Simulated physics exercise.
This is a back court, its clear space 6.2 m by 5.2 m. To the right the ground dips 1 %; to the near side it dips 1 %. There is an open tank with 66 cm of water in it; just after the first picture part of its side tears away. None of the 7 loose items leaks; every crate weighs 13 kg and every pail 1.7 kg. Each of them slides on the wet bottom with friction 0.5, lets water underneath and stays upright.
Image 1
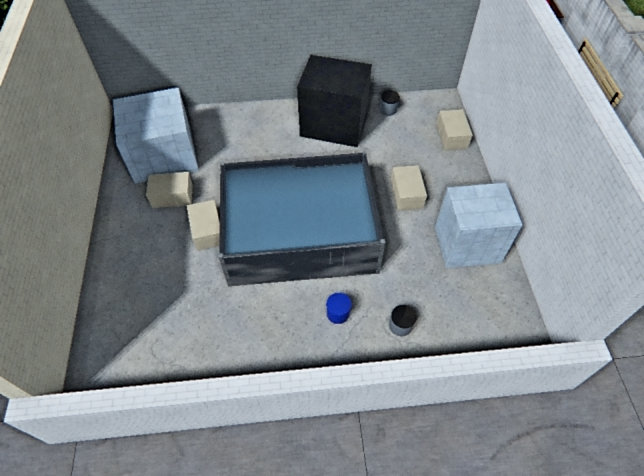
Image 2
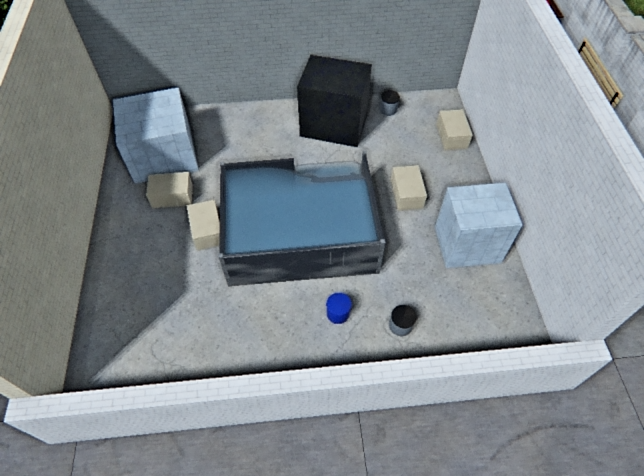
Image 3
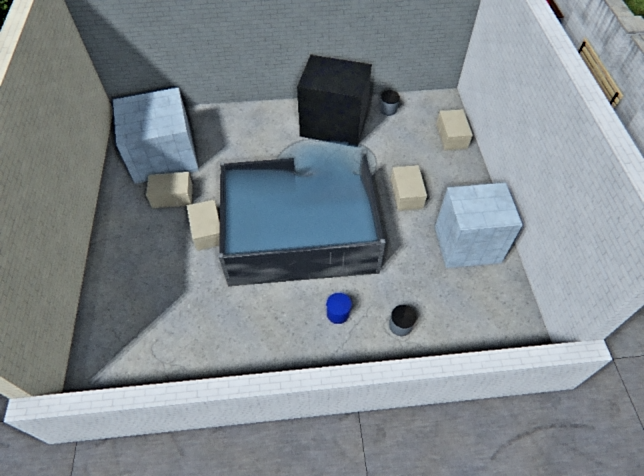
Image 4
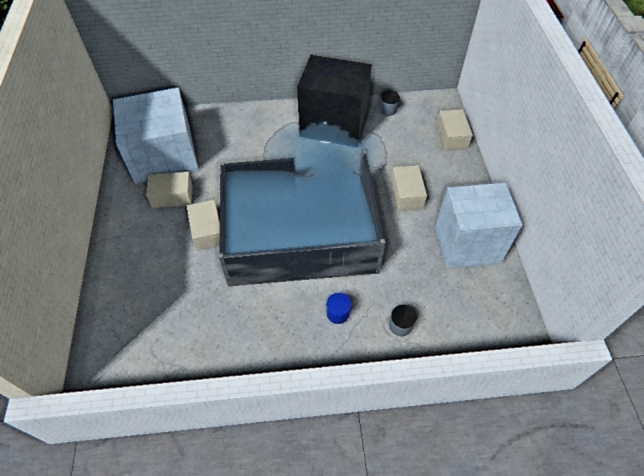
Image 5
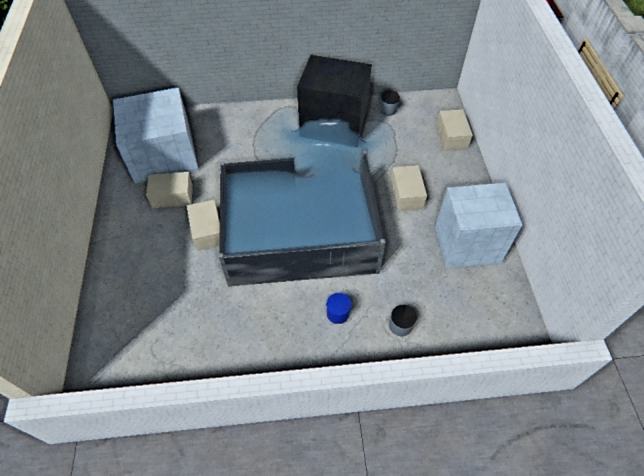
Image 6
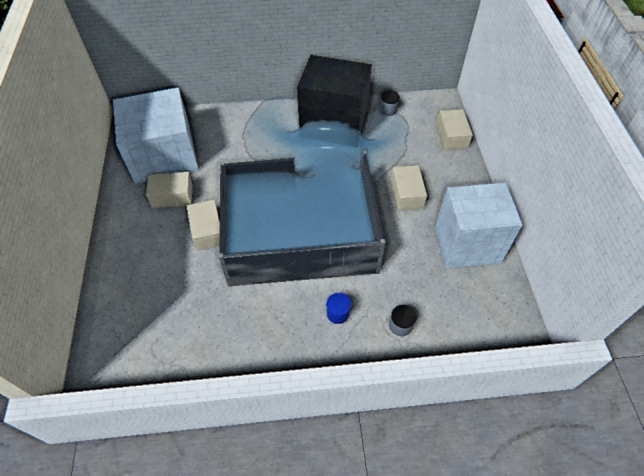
Water pours through a gap in the far side of a dark open tank, spreading in a thin, widening sheet over the floor and around the base of a black block, while the level in the tank sinks slightly. The walled grey court is seen from high above by a still camera. Pale blue blocks, tan boxes, a blue pail and dark pails stand around the tank, unmoving.
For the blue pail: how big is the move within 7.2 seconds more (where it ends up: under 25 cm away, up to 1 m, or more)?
The blue pail goes a moderate distance.
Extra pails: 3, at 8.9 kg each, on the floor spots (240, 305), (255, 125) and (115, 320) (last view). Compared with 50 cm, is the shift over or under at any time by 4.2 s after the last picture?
Within it, beyond it, within it.
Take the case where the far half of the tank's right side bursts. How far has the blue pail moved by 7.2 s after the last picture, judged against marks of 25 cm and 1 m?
Had it gone that way, the blue pail would be borne far.
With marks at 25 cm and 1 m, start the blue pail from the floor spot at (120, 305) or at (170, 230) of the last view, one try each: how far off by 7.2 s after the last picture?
One after the other: It is taken far off, and then it is taken far off.
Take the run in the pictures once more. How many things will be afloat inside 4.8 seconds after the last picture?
It comes to 4.
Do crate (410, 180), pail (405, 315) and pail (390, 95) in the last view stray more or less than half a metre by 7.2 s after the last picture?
In that order: Under, over, more.
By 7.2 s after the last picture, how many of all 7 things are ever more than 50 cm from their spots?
That adds up to 5.
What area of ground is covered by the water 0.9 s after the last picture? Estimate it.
12 m2.
Then, 0.9 s after the last picture the blue pail is near (339, 304), 0.0 m from its start, aground; 1 afloat.
Then, 2.8 s after the last picture the blue pail is near (339, 304), 0.0 m from its start, aground; 2 afloat.
Then, 4.8 s after the last picture the blue pail is near (339, 304), 0.0 m from its start, aground; 4 afloat.
Then, 7.2 s after the last picture the blue pail is near (356, 274), 0.5 m from its start, afloat; 6 afloat.
